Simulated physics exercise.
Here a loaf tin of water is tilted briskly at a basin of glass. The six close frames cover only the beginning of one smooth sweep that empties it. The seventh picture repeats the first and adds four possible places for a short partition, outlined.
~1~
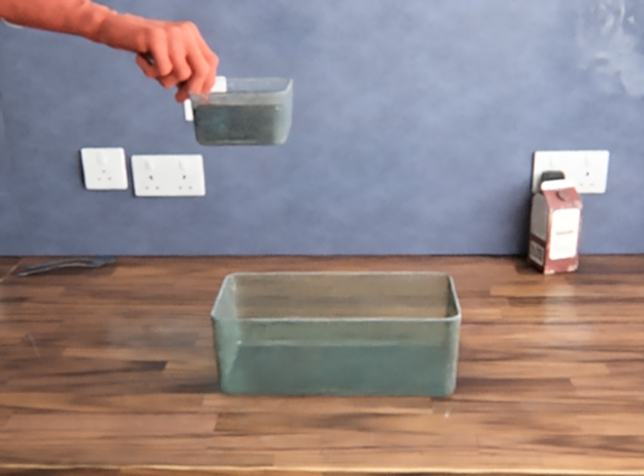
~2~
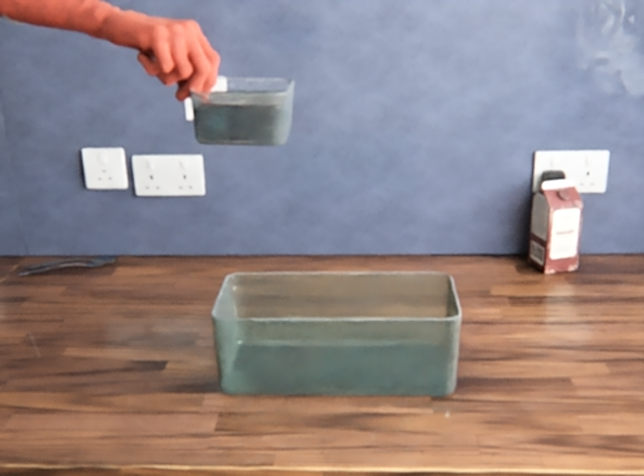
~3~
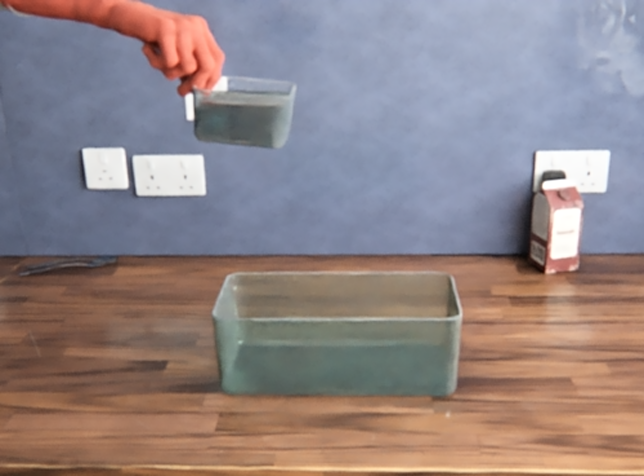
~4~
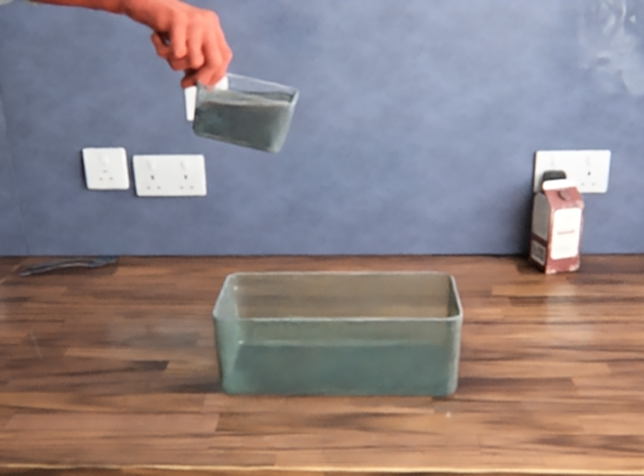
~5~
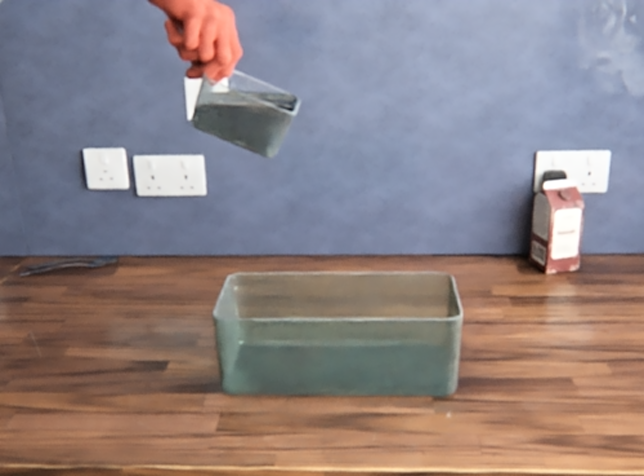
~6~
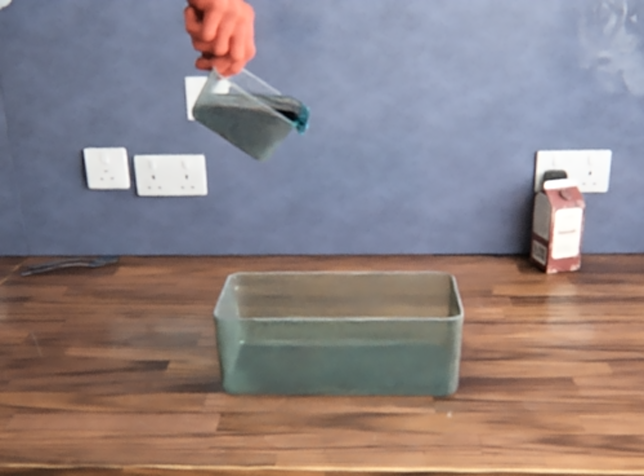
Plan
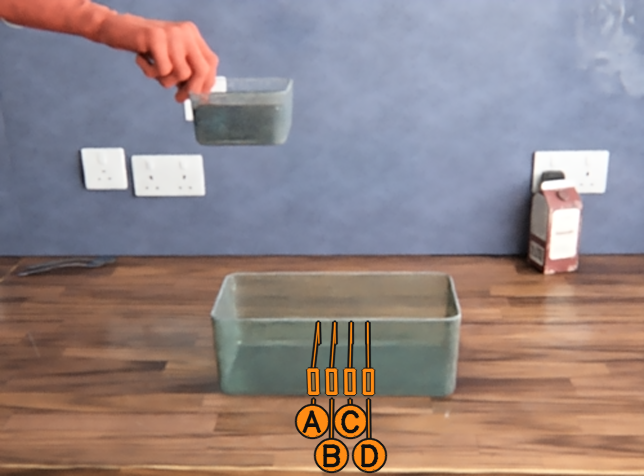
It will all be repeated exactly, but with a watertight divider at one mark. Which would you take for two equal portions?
Go for D.
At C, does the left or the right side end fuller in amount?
The right one.
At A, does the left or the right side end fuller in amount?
More ends on the right.
On the marked copy, A at (313, 399); B at (331, 399); C at (350, 399); D at (368, 399).
Choosing A, about 11 % ends left of the wall and 85 % right of it; 3 % is lost outside.
Choosing B, about 24 % ends left of the wall and 73 % right of it; 3 % is lost outside.
Choosing C, about 32 % ends left of the wall and 65 % right of it; 3 % is lost outside.
Choosing D, about 53 % ends left of the wall and 44 % right of it; 3 % is lost outside.
